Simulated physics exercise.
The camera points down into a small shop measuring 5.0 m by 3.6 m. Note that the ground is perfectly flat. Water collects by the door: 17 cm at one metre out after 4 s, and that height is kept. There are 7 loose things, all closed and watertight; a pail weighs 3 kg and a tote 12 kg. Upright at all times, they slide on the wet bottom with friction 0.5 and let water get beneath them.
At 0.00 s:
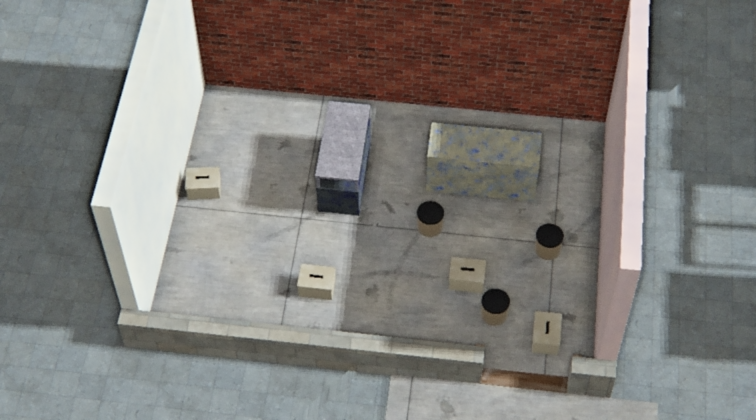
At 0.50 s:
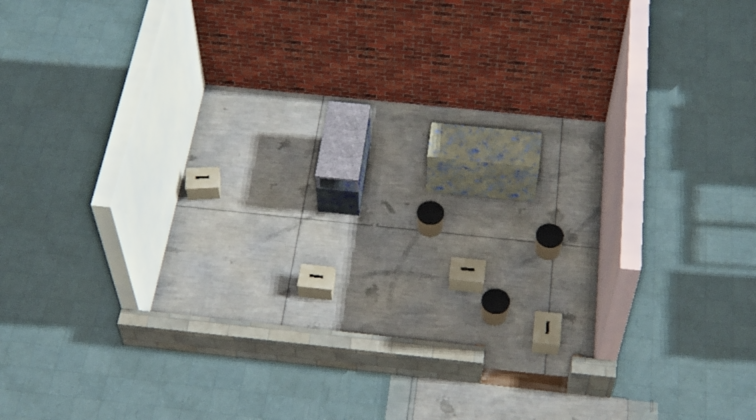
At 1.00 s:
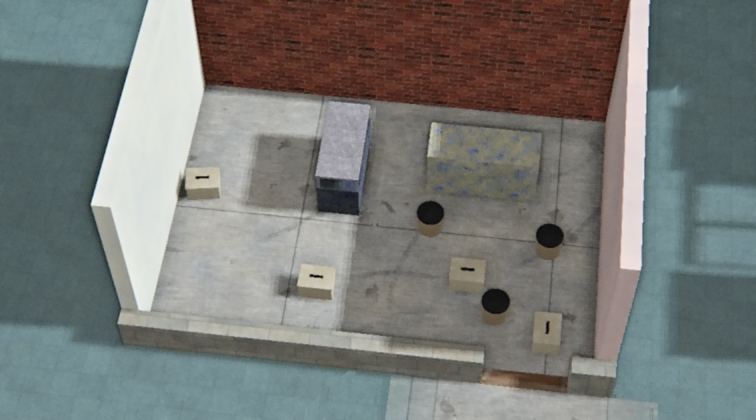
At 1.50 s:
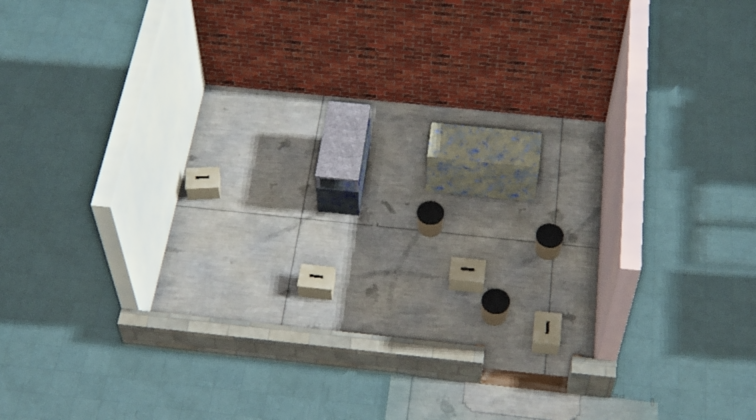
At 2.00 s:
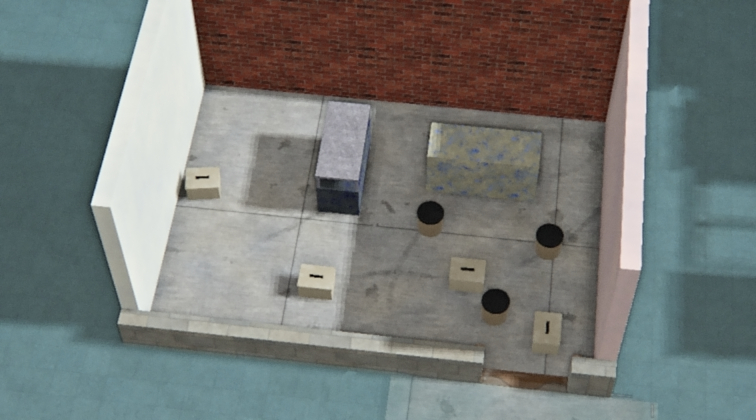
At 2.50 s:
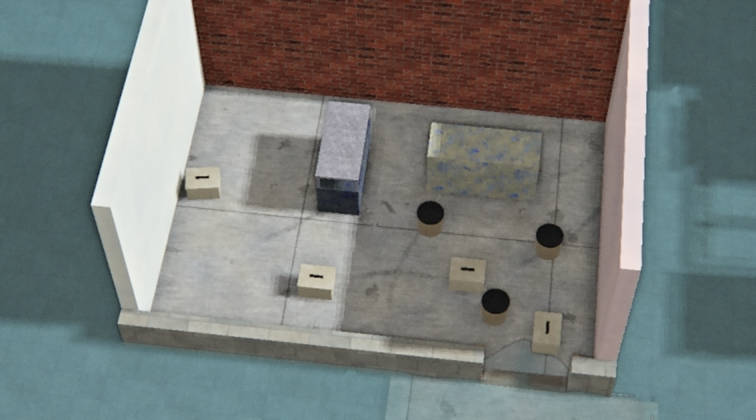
In the video, seen from above, a small walled room holding two large blocks, several small boxes and black-topped round stools stays still while the ground outside turns blue-green, and a small clear patch then appears at the front doorway.
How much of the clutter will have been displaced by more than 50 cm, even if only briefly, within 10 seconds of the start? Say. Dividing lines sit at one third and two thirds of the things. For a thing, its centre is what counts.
My call: One to two thirds of them.
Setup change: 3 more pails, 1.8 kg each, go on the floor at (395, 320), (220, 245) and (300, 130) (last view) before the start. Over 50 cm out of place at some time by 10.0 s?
Sequence: Above the line / below the line / below the line.
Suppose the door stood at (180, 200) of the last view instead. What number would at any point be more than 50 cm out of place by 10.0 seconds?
Then it comes to 1.
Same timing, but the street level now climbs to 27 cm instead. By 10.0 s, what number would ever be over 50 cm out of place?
Then the count would be 5.
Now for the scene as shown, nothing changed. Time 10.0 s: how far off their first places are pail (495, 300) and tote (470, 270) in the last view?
250 cm and 50 cm respectively.
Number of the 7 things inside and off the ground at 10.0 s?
The count is 3.
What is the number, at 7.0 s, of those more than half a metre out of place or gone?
The number I get is 3.
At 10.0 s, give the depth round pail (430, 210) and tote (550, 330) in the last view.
First roughly 5 cm, second roughly 6 cm.
After 3.5 s 0 of 7 are over 50 cm from their spots; 0 afloat.
After 4.5 s 0 of 7 are over 50 cm from their spots; 1 afloat.
After 7.0 s 3 of 7 are over 50 cm from their spots; 2 afloat.
After 10.0 s 3 of 7 are over 50 cm from their spots, and 3 have been at some point; 3 afloat.
